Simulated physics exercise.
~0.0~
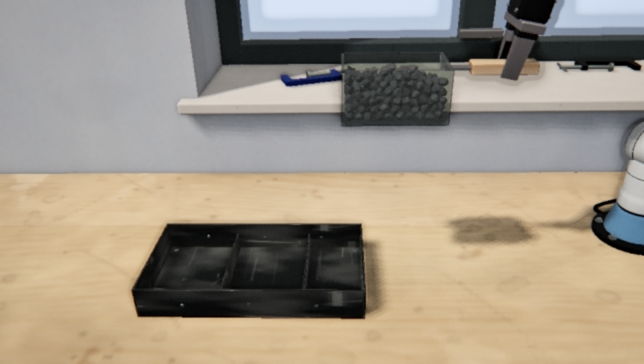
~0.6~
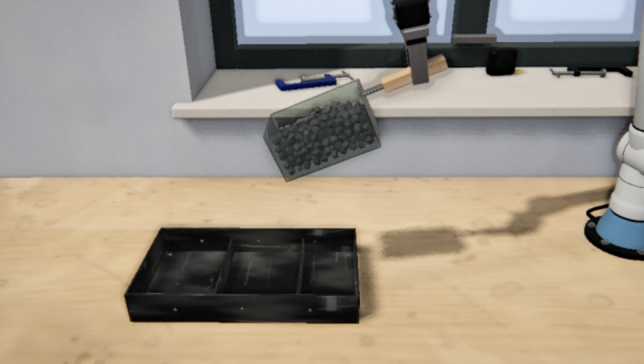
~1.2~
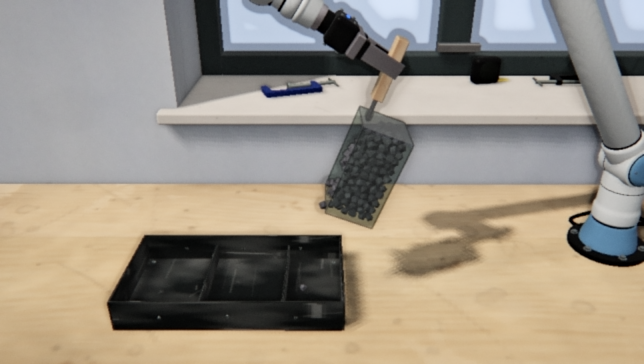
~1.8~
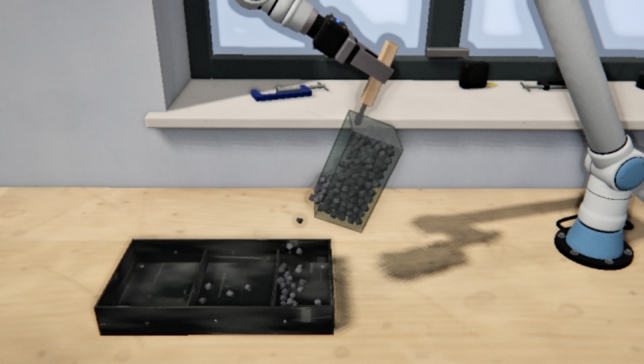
A clear box filled with dark pebbles, held by its wooden handle in a robot arm's dark gripper, starts in front of a windowsill above a pale wooden table, seen from slightly above. A black open crate with three compartments stands at the left, and the arm's white and blue base is at the right. The arm swings the box down to the left, tipping it, then tilts it steeply over the table. Pebbles spill from its lower end into the crate. Most remain in the box, while some lie in the right compartment and a few in the middle.
